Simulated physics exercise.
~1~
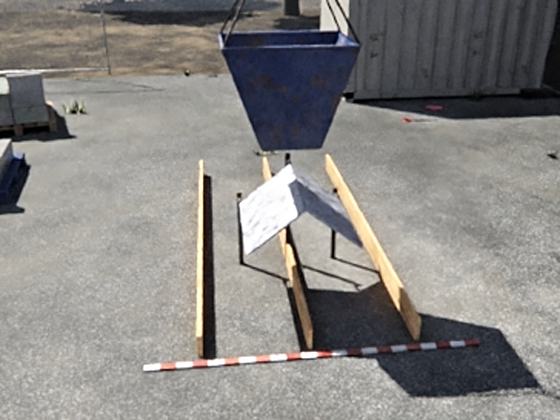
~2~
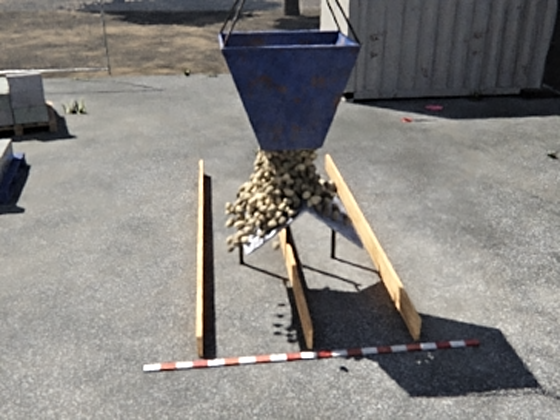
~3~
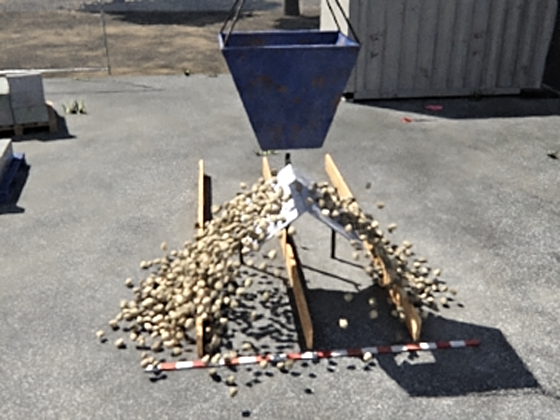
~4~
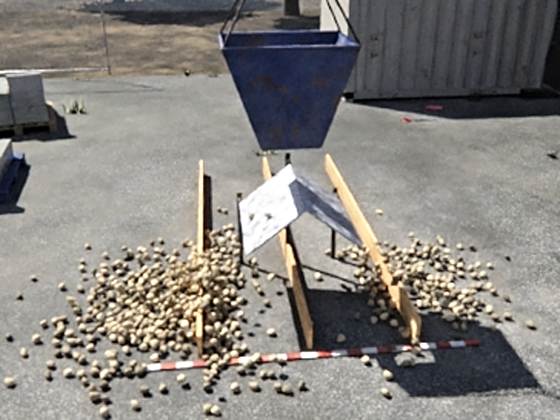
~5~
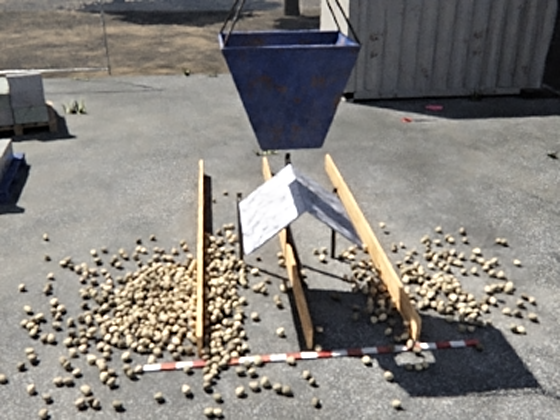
At the start, a dark blue skip hangs above a peaked metal plate on thin legs, with three wooden boards and a red and white staff on the grey ground. Rounded stones pour from the bottom of the skip onto the plate, piling mostly over its left side. The skip is soon empty, and the stones slide down both slopes, more of them to the left, spilling into the bays and over the outer boards. The plate clears as the stones spread across the ground. They finally settle in a large scatter on the left and a smaller one on the right.
